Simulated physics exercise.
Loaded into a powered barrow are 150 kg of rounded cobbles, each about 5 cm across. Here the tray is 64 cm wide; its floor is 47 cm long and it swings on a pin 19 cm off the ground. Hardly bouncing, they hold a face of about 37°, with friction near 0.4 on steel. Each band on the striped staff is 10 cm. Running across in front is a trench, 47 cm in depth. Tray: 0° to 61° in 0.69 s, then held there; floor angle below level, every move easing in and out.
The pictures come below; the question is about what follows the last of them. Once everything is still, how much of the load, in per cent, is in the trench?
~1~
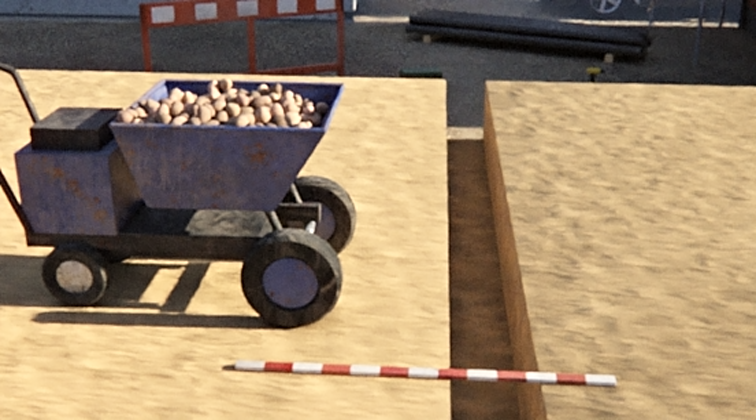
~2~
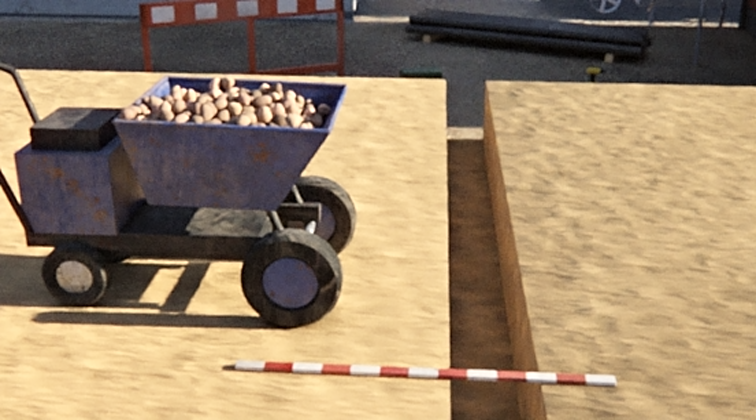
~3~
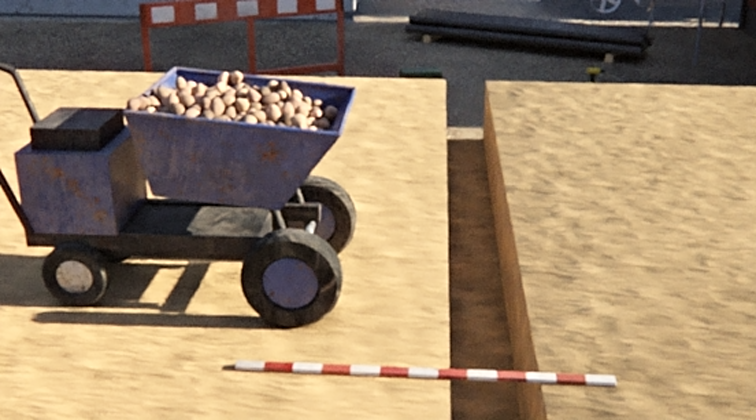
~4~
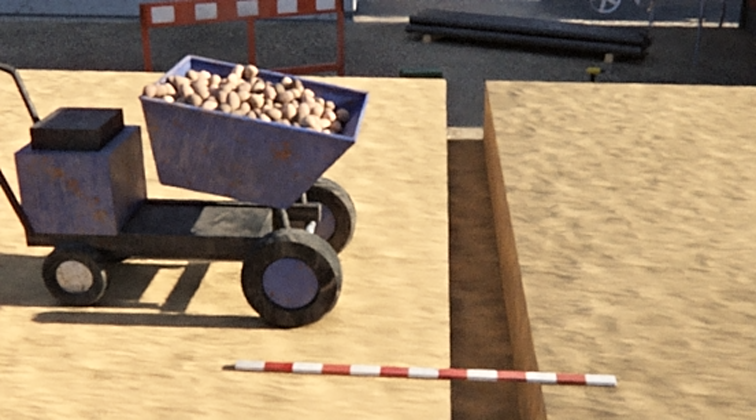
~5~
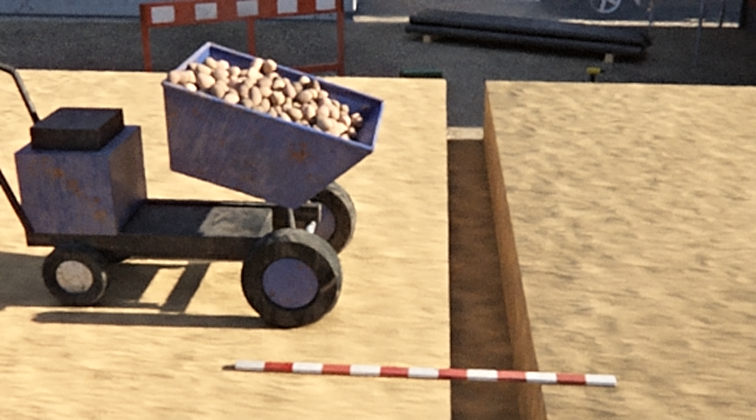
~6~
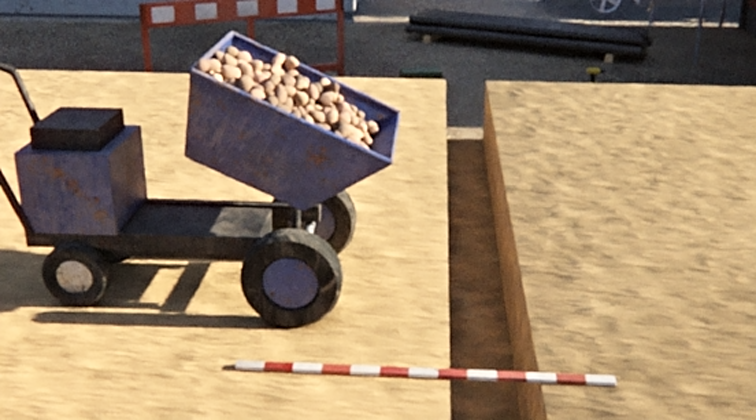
About 37 per cent.
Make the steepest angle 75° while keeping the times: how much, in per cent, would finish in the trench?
Roughly 65 percent.
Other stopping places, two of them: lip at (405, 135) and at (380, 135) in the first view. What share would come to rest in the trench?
First place roughly 5%, second roughly 15%.
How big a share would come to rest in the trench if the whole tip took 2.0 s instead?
I'd put it at roughly 55 per cent.
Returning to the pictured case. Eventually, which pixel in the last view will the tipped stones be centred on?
Their middle ends up near (509, 376).
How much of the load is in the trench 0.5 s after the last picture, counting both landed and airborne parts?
At that moment: Approx. 15 %.
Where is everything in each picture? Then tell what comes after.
Lip at (325, 131), floor tilted 0°, highest stones at (222, 96), in the first frame.
The tray is at 1°, its lip at (329, 132); the top of the load is at (214, 95), in the second frame.
The tray is at 5°, its lip at (339, 136); the top of the load is at (214, 88), in the third frame.
Lip at (355, 142), floor tilted 10°, highest stones at (207, 81), in the fourth frame.
Lip at (373, 151), floor tilted 17°, highest stones at (219, 72), in the fifth frame.
The tray is at 25°, its lip at (391, 163); the top of the load is at (232, 63), in the sixth frame.
Then, 0.2 s after the last picture the floor is at 52°, 100 % in the tray; the foremost stones are at (429, 190).
Then, 0.5 s after the last picture the floor is at 61°, 83 % in the tray, 17 % in the trench, 1 % past the trench; the foremost stones are at (531, 272).
Then, 0.8 s after the last picture the floor is at 61°, 50 % in the tray, 26 % in the trench, 24 % past the trench; the foremost stones are at (692, 302).
Then, 2.8 s after the last picture the floor is at 61°, 39 % in the tray, 37 % in the trench, 24 % past the trench; the foremost stones are past the picture's edge.
